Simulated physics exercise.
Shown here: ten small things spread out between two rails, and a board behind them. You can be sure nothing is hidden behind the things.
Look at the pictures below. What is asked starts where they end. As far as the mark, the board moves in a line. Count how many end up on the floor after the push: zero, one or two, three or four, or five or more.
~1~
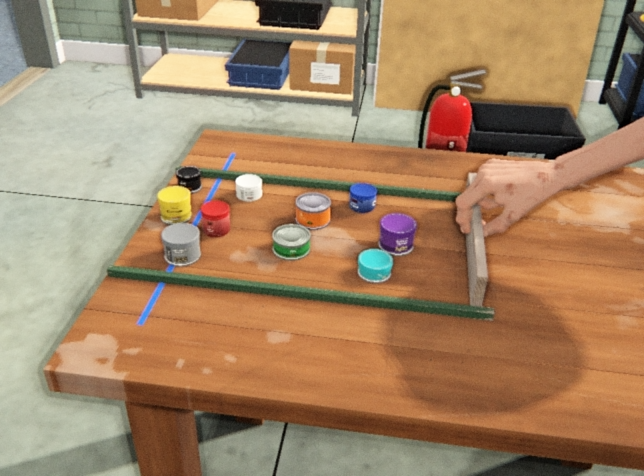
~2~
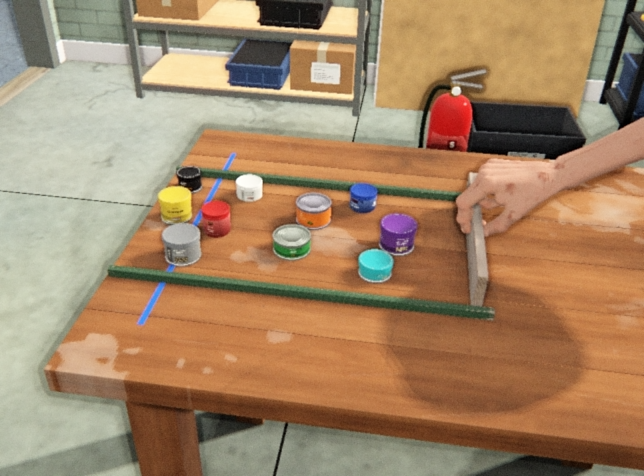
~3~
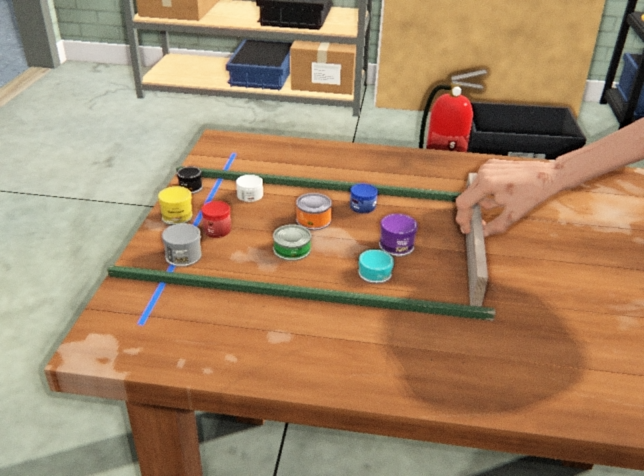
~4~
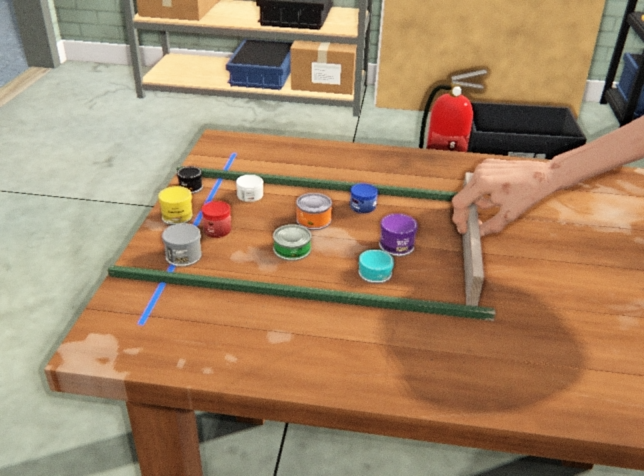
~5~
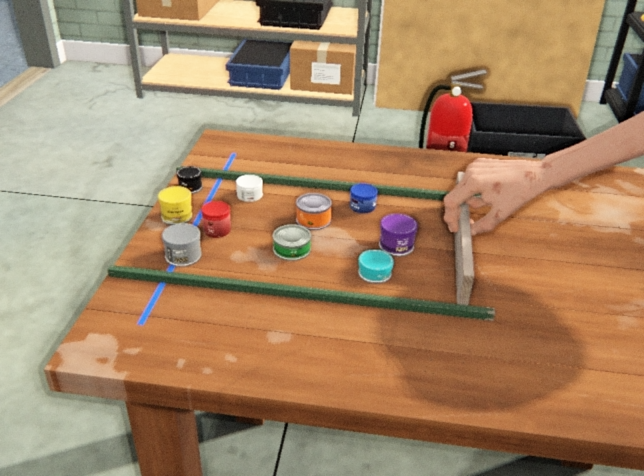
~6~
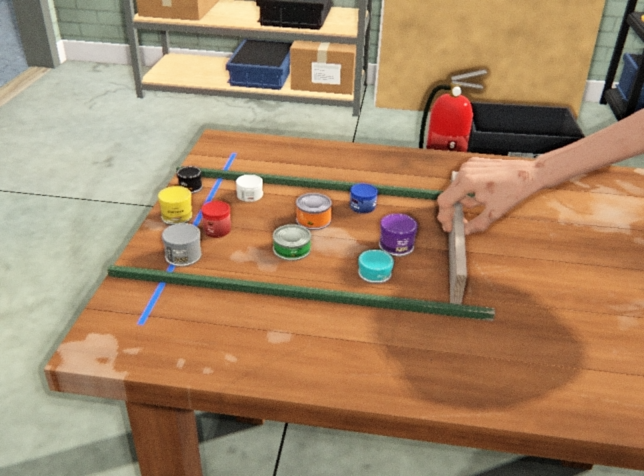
One or two.
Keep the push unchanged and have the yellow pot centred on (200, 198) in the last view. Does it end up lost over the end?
From that start the object is safe.
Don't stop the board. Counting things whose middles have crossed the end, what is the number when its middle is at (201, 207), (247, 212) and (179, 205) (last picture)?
2; 0; 5.
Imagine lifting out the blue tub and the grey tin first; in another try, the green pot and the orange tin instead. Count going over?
That gives 1 in the first case, then 1 in the second.
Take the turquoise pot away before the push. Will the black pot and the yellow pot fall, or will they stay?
So the black pot goes off the edge and the yellow pot is still there.
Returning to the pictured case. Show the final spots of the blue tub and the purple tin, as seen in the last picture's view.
Near (201, 182) and (178, 212).
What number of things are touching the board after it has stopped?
It ends up touching 4.
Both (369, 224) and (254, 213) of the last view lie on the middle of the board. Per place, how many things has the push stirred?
At first I count 3, and then 8.
A little later, none off yet; black pot at rest near (190, 180); yellow pot at rest near (176, 206); grey tin at rest near (182, 245).
When it is over, the number that fall off is one or two; down, yellow pot and black pot.
